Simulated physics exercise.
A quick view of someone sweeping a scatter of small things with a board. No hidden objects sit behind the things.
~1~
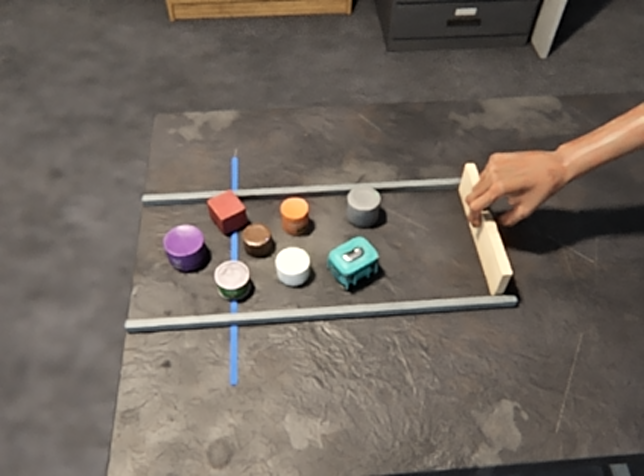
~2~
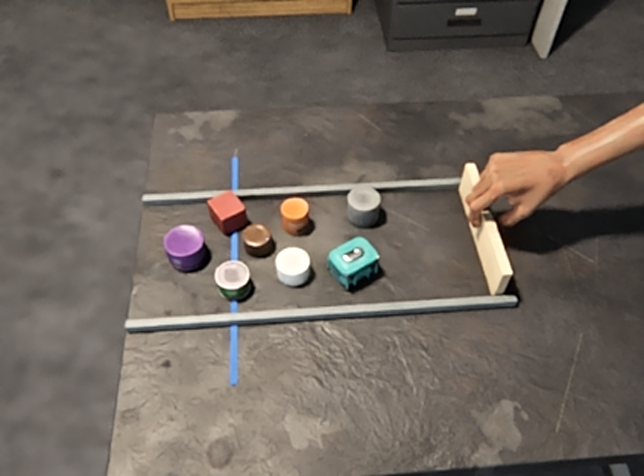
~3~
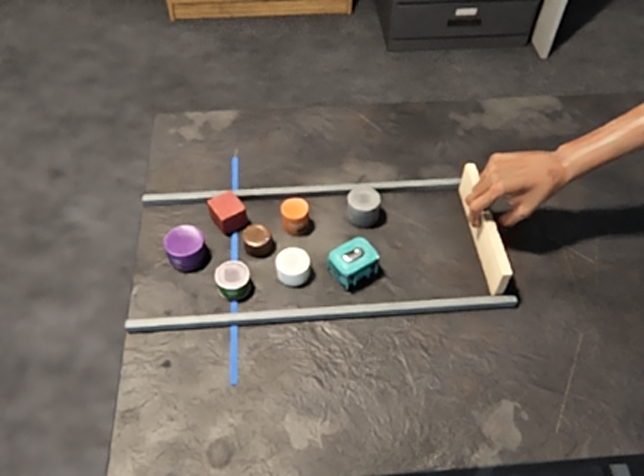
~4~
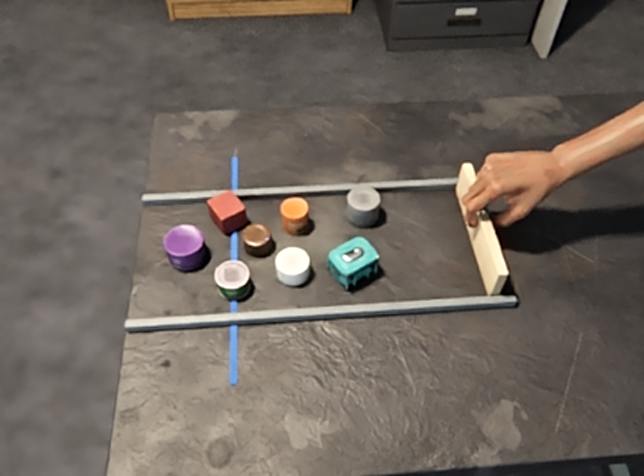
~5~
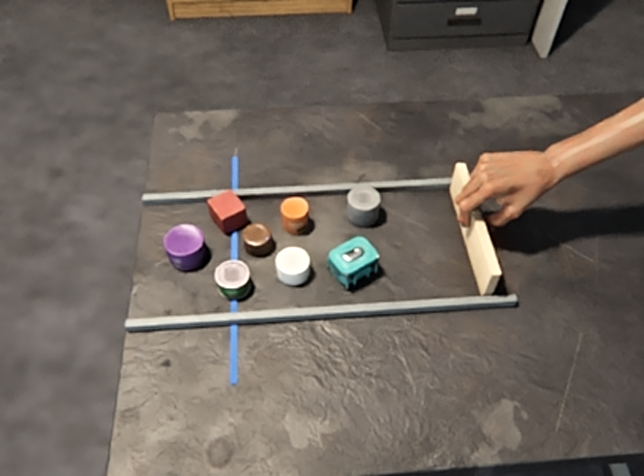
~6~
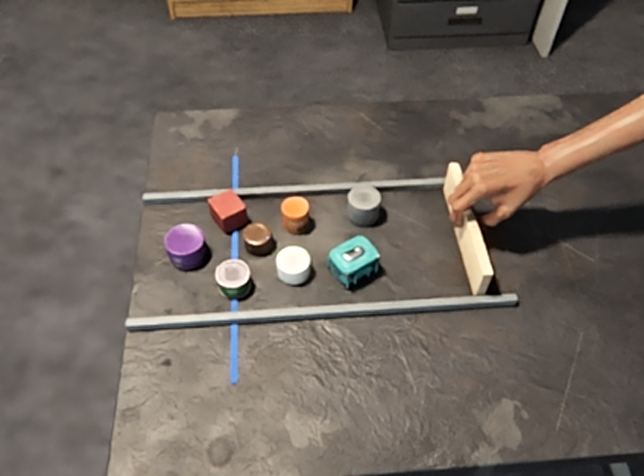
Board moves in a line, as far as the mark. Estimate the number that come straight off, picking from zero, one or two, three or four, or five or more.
My estimate is zero.
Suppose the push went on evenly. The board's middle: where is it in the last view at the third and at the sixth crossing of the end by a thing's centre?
The middle sits near (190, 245) at the first moment and near (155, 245) at the second.
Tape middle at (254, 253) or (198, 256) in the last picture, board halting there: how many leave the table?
You'd count 0 the first time and 1 the second.
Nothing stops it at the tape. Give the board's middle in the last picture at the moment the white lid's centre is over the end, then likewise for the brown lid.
Approx. (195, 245) for the first, approx. (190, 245) for the second.
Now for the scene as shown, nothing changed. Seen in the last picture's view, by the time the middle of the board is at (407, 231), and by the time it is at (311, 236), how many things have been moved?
At the first spot the count is 0, and at the second it is 6.
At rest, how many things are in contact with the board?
Contact count: 2.
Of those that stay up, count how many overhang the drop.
The total here is 1.
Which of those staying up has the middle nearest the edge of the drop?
It is the purple tub.
A little later, none off yet; purple tub at rest near (186, 247); red block at rest near (228, 211); green pot at rest near (234, 280).
Next, none off yet; purple tub at rest near (186, 247); red block at rest near (228, 211); green pot moving near (227, 281).
When it is over, the number that fall off is zero.
